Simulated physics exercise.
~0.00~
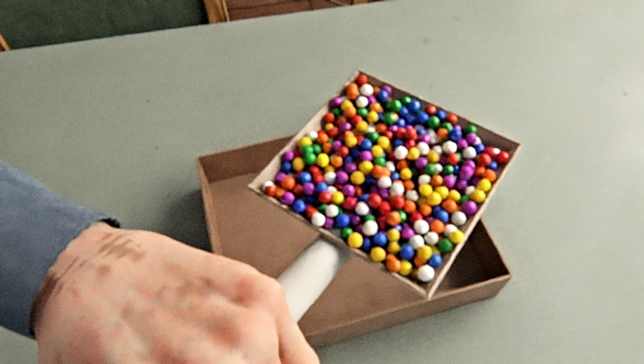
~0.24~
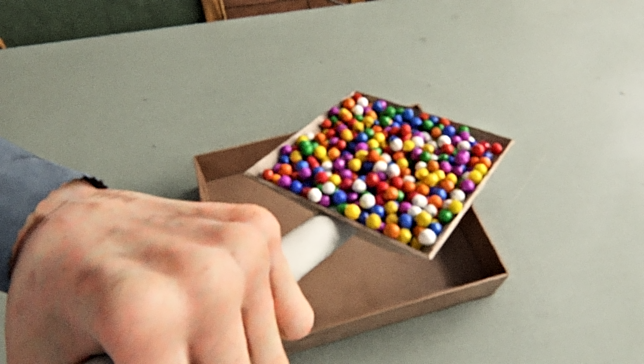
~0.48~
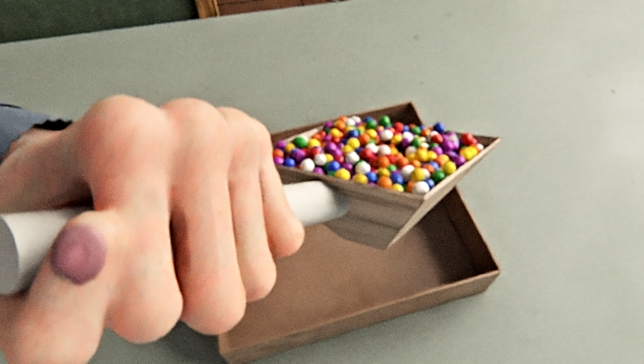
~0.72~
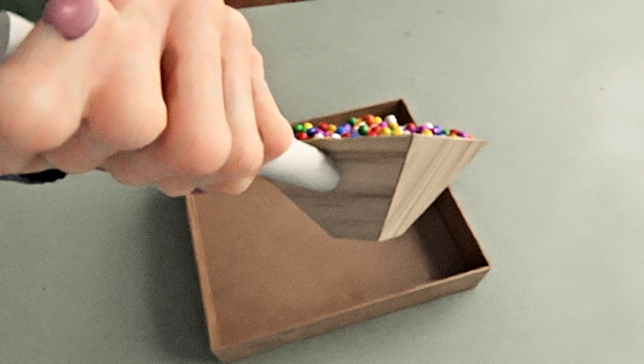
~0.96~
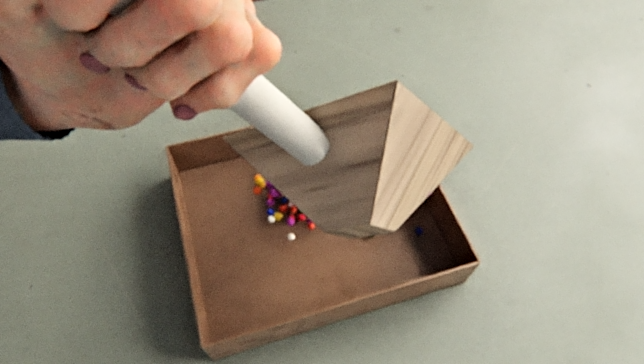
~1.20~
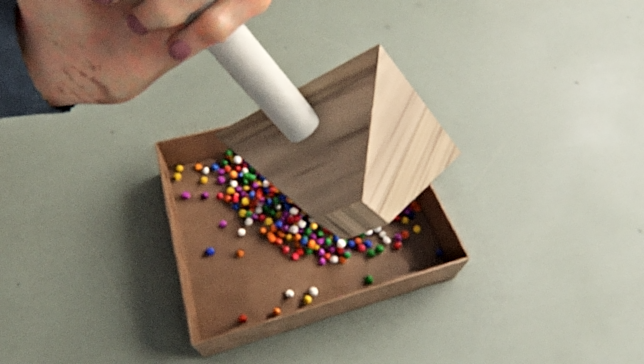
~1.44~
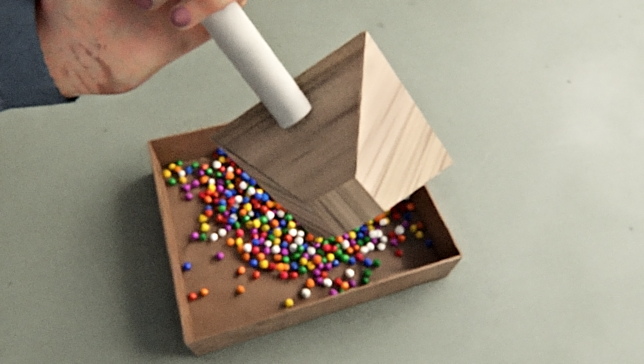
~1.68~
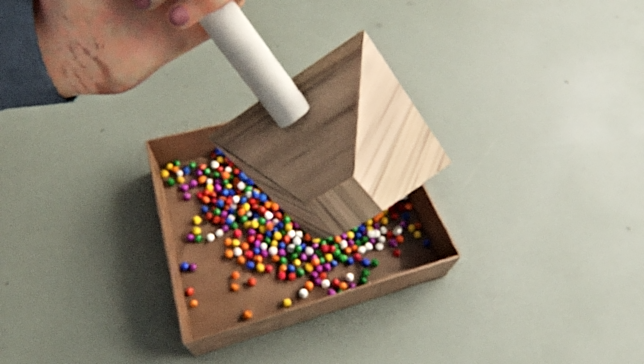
At the start, a hand in a blue-grey sleeve holds a square scoop by its white handle, full of small, colourful beads, above a shallow brown tray on a grey-green table. The hand turns the scoop steadily, tipping it away until its wooden underside comes into view while the beads still stay inside. As it tilts further, the first few beads drop into the tray, and then many more pour out and scatter across the bottom. Finally the scoop stops, tipped well over, and the beads lie still in a wide, colourful spread beneath it.
